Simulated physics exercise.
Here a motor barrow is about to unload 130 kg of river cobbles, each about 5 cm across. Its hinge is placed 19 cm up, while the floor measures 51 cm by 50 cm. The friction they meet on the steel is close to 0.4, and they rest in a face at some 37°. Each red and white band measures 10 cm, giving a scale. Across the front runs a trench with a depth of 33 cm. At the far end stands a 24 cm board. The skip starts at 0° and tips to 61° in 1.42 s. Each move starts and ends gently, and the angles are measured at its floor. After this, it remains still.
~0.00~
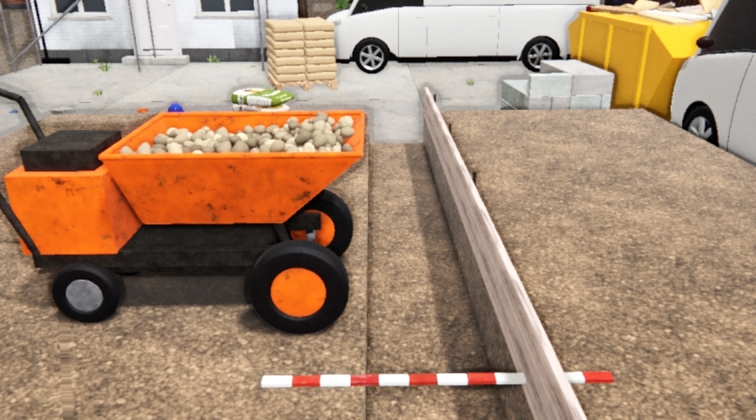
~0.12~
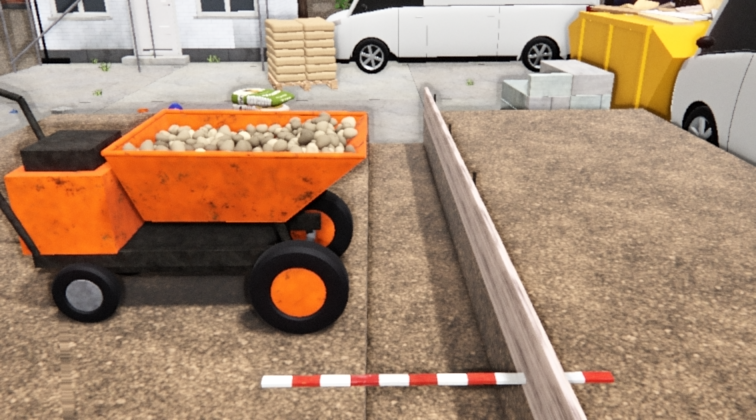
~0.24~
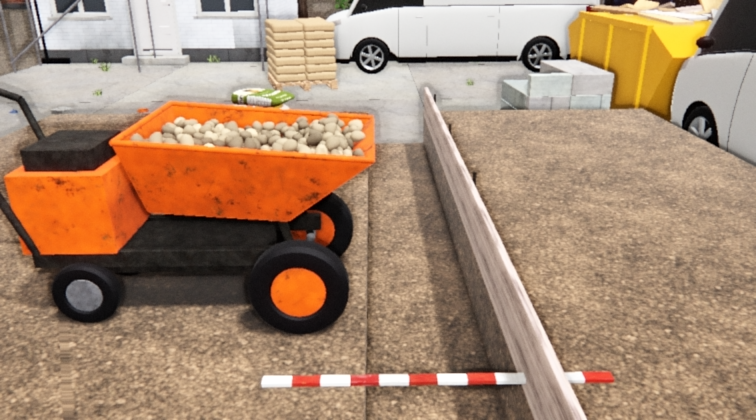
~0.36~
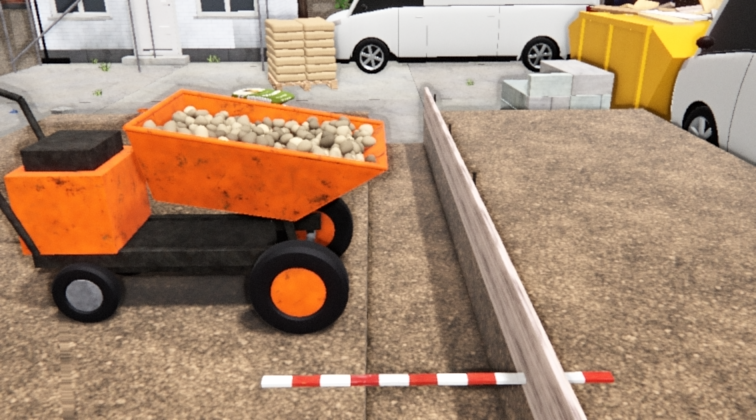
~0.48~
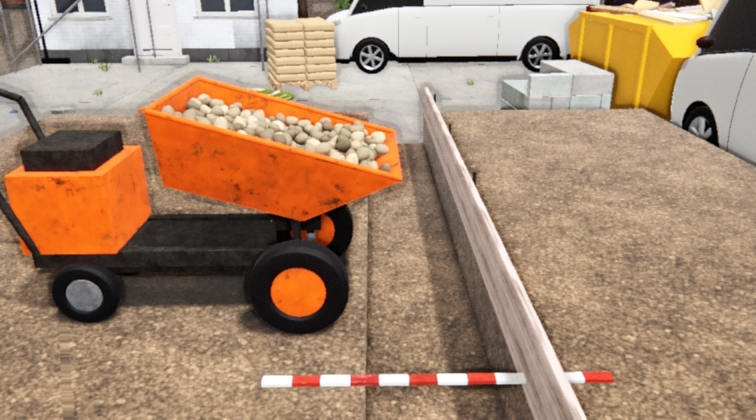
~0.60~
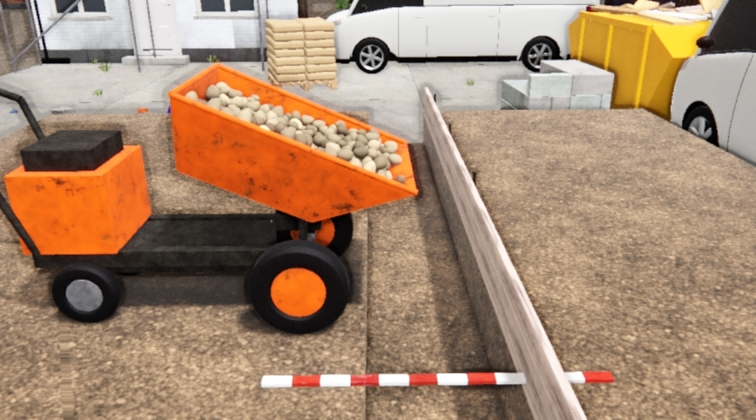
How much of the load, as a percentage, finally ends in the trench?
I would put it at about 94 per cent.
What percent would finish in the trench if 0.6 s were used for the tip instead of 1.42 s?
About 80 percent, I'd say.
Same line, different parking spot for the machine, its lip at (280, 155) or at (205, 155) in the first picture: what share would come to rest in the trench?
About 100 per cent first, then about 80 per cent.
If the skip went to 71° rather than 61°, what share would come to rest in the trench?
The trench would hold about 100% of it.
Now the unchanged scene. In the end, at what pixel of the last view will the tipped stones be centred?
The stones end up centred near (452, 345).
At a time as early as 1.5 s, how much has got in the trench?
Roughly 35 percent of the load.
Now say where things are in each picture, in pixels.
In the first frame, the skip is at 0°, its lip at (361, 155); the top of the load is at (324, 125).
In the second frame, the skip is at 1°, its lip at (365, 156); the top of the load is at (327, 126); the stones move at 0.2 m/s on average.
In the third frame, the skip is at 5°, its lip at (374, 161); the top of the load is at (266, 128); the stones move at 0.3 m/s on average.
In the fourth frame, the skip is at 10°, its lip at (387, 168); the top of the load is at (196, 119); the stones move at 0.4 m/s on average.
In the fifth frame, lip at (402, 179), floor tilted 16°, highest stones at (205, 108); the stones move at 0.5 m/s on average.
In the sixth frame, lip at (417, 193), floor tilted 23°, highest stones at (224, 97); the stones move at 0.6 m/s on average.
After 1.1 s the floor is at 51°; 100 % in the skip; the foremost stones are at (446, 216).
After 1.5 s the floor is at 61°; 63 % in the skip, 35 % in the trench, 1 % past the trench; the foremost stones are at (515, 246).
After 1.9 s the floor is at 61°; 27 % in the skip, 67 % in the trench, 6 % past the trench; the foremost stones are at (598, 303).
After 3.8 s the floor is at 61°; 0 % in the skip, 94 % in the trench, 6 % past the trench; the foremost stones are at (658, 319).
